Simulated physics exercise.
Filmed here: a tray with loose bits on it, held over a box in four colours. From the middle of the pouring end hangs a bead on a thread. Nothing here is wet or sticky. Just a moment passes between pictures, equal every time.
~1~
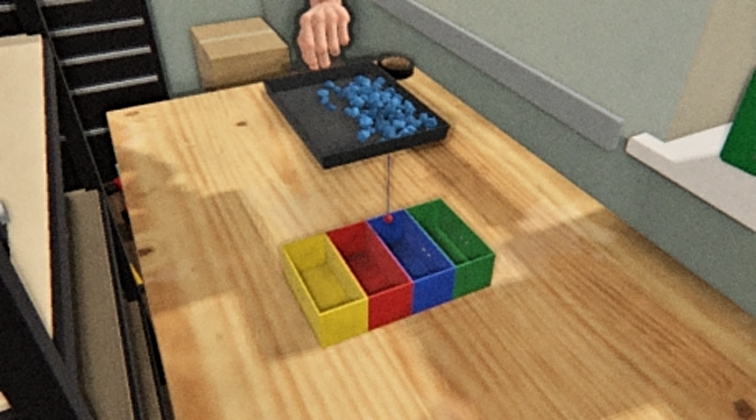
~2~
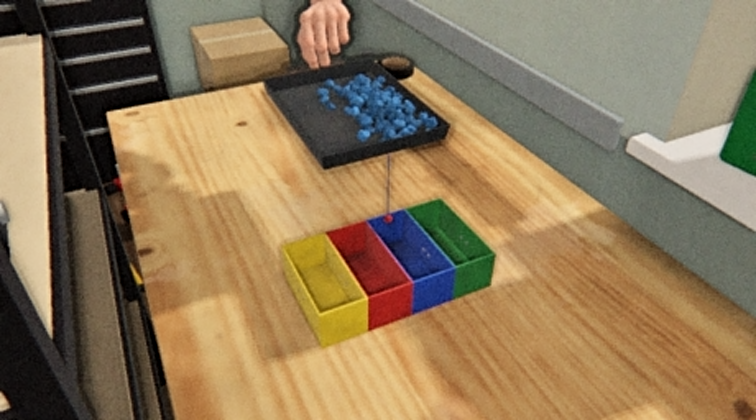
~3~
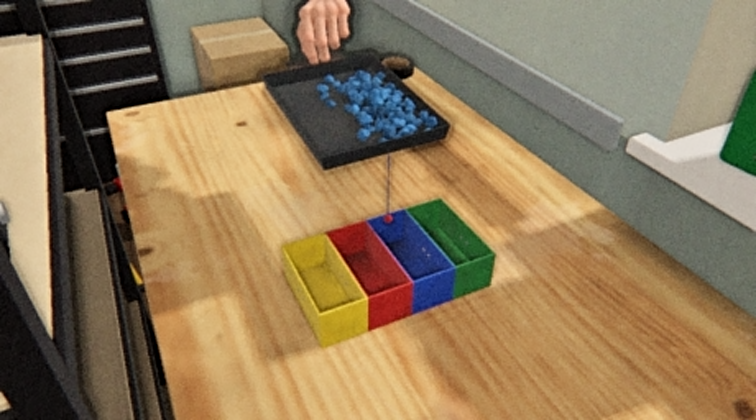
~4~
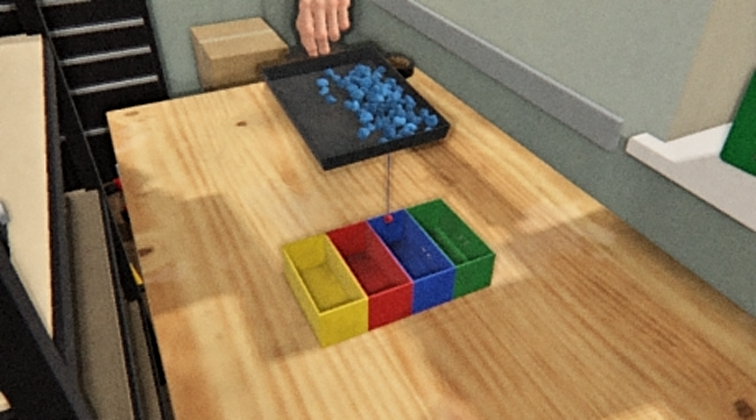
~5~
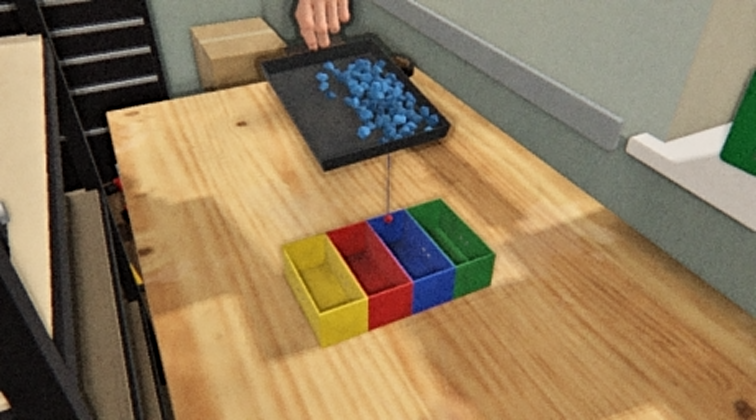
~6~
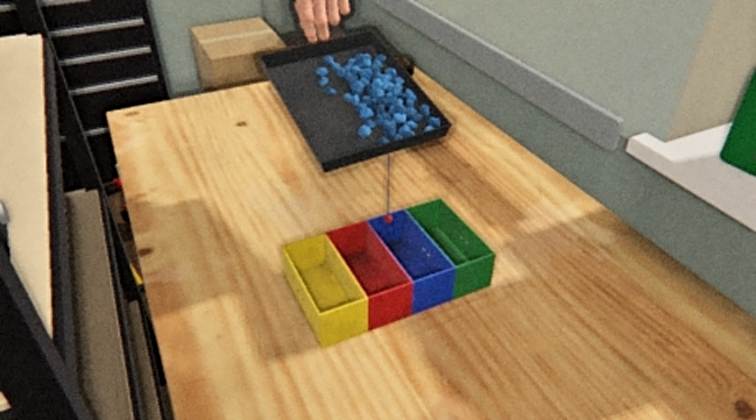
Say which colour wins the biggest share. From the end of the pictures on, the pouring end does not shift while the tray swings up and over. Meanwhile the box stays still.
Red wins the biggest share.
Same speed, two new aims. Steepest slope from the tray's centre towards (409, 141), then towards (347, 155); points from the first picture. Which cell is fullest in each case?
One: Green. Two: The red one.
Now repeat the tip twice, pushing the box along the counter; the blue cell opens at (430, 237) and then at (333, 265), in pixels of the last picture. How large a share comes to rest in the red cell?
Close to 40 in a hundred, then close to 0 in a hundred.
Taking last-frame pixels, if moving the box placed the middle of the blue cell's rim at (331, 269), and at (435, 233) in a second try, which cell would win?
So the first one goes to green and the second to that yellow cell.
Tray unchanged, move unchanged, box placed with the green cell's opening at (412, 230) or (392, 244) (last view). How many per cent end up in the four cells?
Near 90 % and 80 %.
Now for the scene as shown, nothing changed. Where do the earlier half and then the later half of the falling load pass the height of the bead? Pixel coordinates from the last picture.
It goes through near (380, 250) first, then near (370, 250).
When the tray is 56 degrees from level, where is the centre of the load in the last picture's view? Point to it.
Around (379, 125).
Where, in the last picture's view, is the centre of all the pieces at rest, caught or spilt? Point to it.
About pixel (379, 290).
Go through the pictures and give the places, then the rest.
The first frame shows corners of the pouring end (323, 154) and (446, 124), level; middle of the load (373, 108), aquarium stones; bead on its thread (388, 219); yellow cell (344, 320); red cell (390, 304); blue cell (433, 288); green cell (474, 273).
The second frame shows corners of the pouring end (323, 155) and (446, 124), level; middle of the load (373, 107).
The third frame shows corners of the pouring end (323, 156) and (447, 124), tipped barely, lowest at the left corner; middle of the load (373, 105).
The fourth frame shows corners of the pouring end (324, 157) and (447, 124), tipped a little, lowest at the left corner; middle of the load (373, 101).
The fifth frame shows corners of the pouring end (324, 158) and (447, 123), tipped a little, lowest at the left corner; middle of the load (373, 98).
The sixth frame shows corners of the pouring end (324, 160) and (448, 123), tipped a little, lowest at the left corner; middle of the load (373, 94); yellow cell (344, 320); red cell (390, 304); blue cell (433, 288); green cell (474, 273).
Just after the last frame, tray tipped steeply; almost all on the tray; just a few falling or outside the box.
A moment on, tray tipped right over; the larger part on the tray; about a tenth in the red cell; about a tenth in the blue cell; just a few in the yellow cell; about a tenth falling or outside the box.
Further on, tray tipped past a quarter turn; roughly half in the red cell; roughly a quarter in the blue cell; about a tenth in the yellow cell; about a tenth in the green cell; just a few falling or outside the box.
When it is over, tray tipped past a quarter turn; roughly half in the red cell; roughly a quarter in the blue cell; about a tenth in the yellow cell; about a tenth in the green cell; just a few outside the box.
